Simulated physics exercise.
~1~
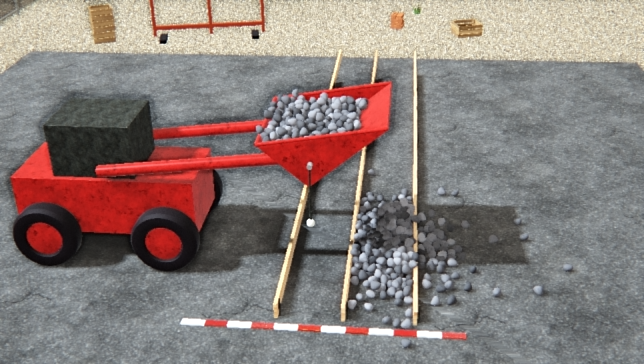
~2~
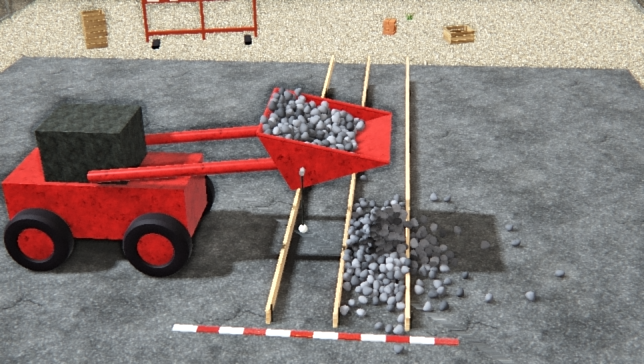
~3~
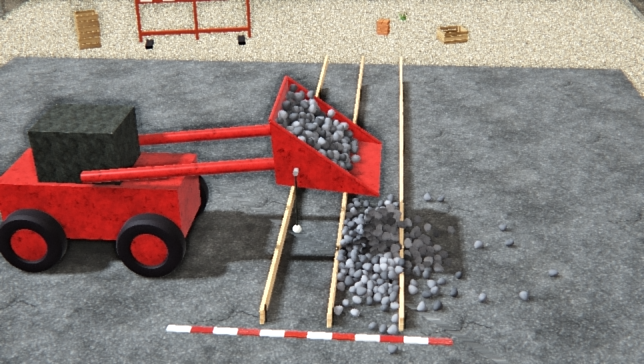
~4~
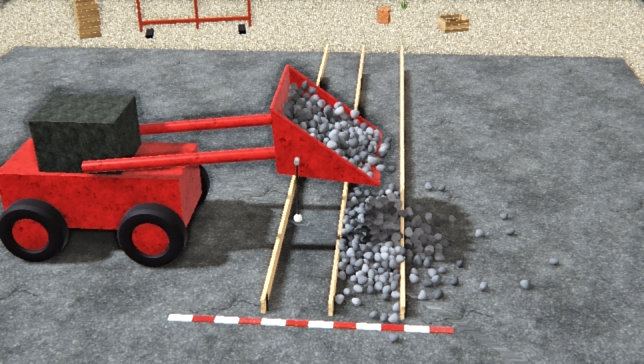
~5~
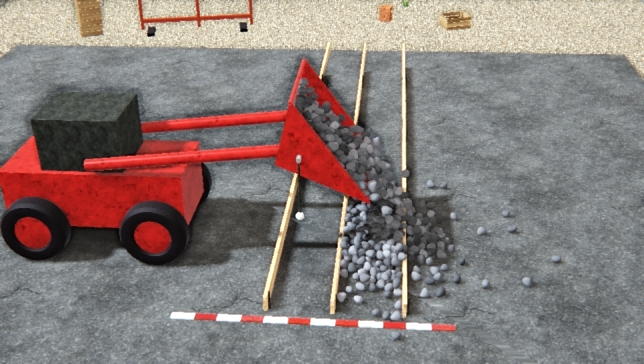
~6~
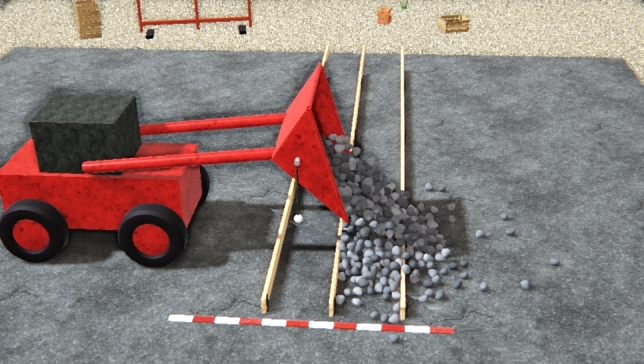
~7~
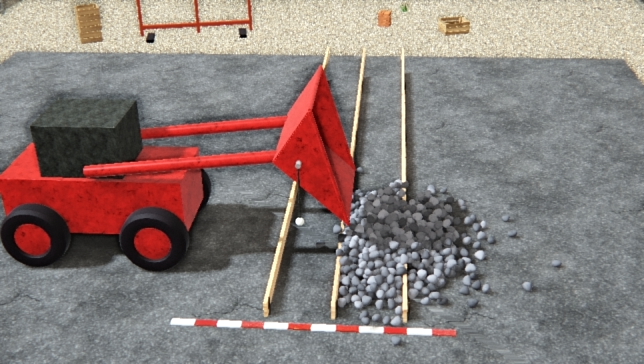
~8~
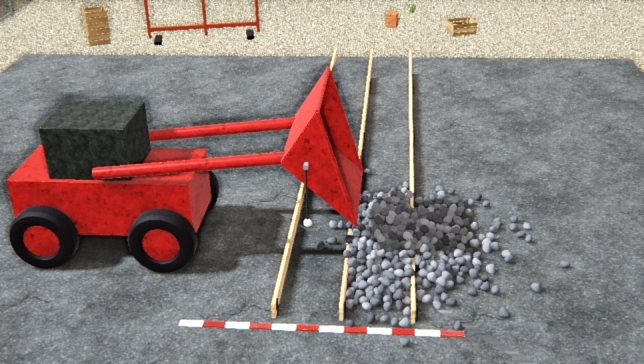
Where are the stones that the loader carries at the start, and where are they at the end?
At the start they sit in the raised red bucket, and at the end they lie on the ground in a wider heap with the earlier stones, in front of the emptied bucket and spread past the last plank on the right.
